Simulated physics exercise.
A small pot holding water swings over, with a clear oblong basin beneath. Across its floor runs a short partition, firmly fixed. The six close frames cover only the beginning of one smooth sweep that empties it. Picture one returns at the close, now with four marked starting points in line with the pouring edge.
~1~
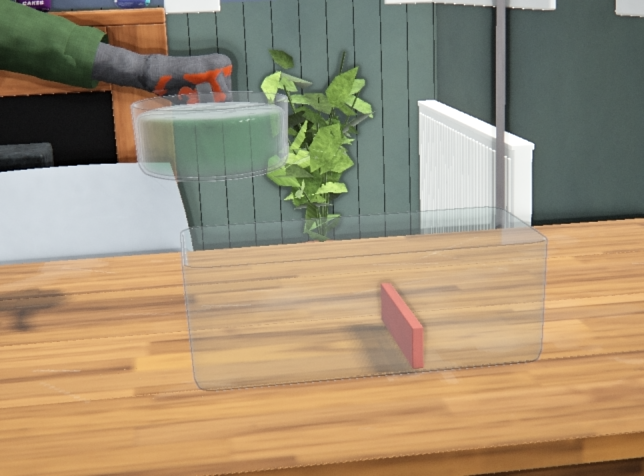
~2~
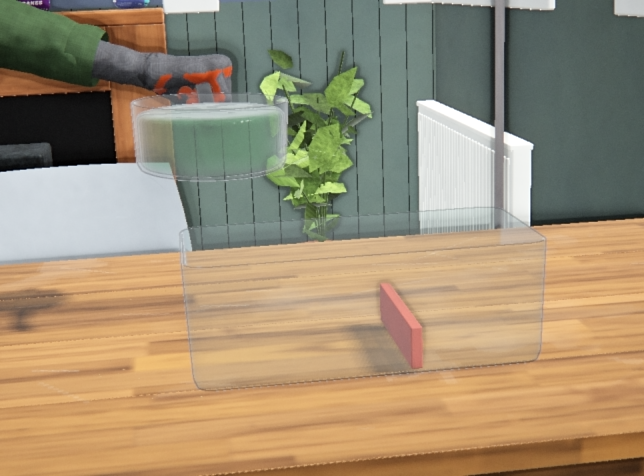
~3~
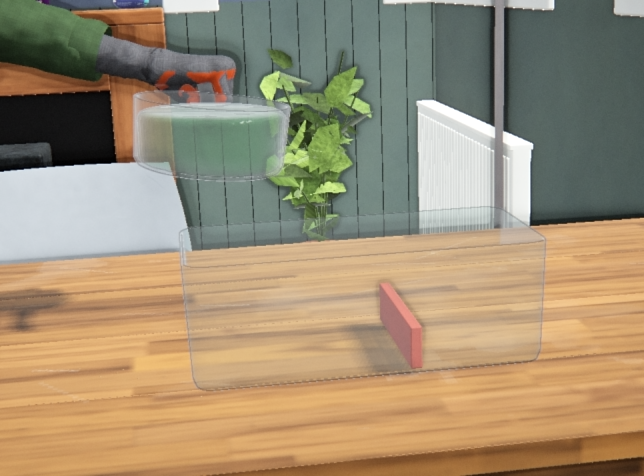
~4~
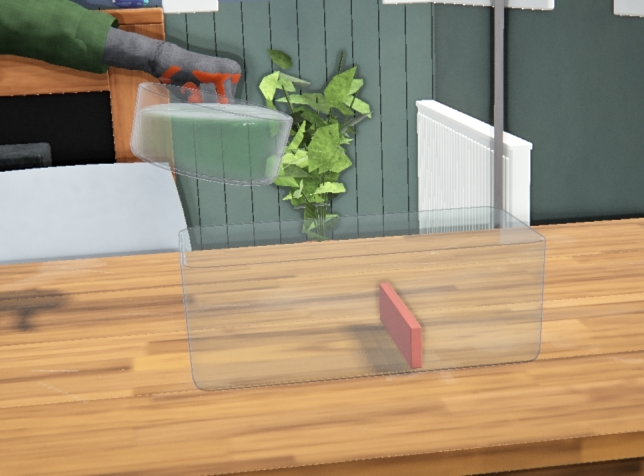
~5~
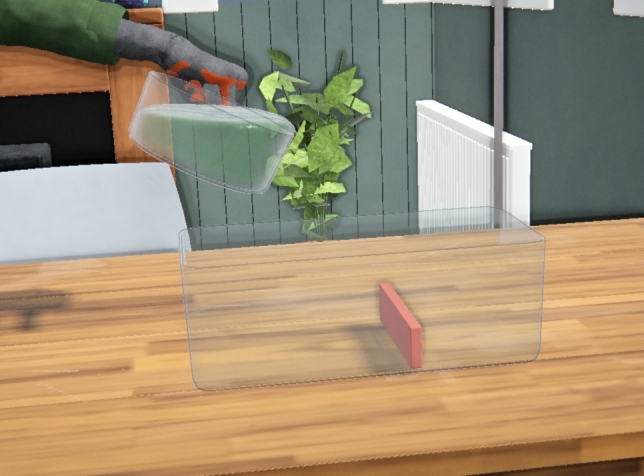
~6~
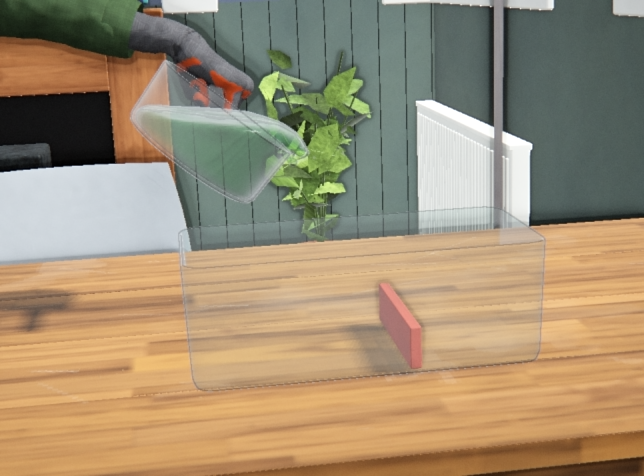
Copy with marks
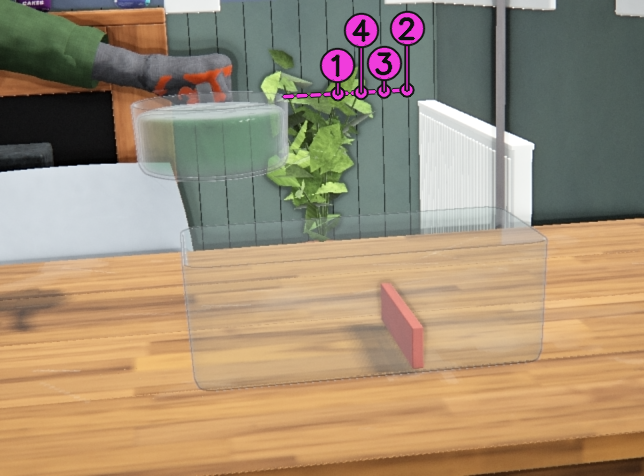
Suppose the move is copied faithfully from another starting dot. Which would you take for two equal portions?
4 is best.
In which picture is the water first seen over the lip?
In picture 5.
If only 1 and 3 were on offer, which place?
Place 3.
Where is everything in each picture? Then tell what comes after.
Upright, lip at (284, 96); basin from (195, 390) to (541, 358); top of the wall at (400, 304); nothing has left yet.
Upright, lip at (284, 99); nothing has left yet.
Tipped about 7°, lip at (287, 105); nothing has left yet.
Tipped about 15°, lip at (289, 117); nothing has left yet.
Tipped about 26°, lip at (291, 132); water is over the lip, down to (291, 132).
Tipped about 39°, lip at (288, 150); water is over the lip, down to (291, 161).
On the marked copy, 1 at (337, 93); 2 at (407, 90); 3 at (384, 91); 4 at (361, 92).
For place 1, about 66 % ends left of the wall and 30 % right of it; 3 % is lost outside.
For place 2, about 30 % ends left of the wall and 67 % right of it; 3 % is lost outside.
For place 3, about 39 % ends left of the wall and 59 % right of it.
For place 4, about 51 % ends left of the wall and 48 % right of it.
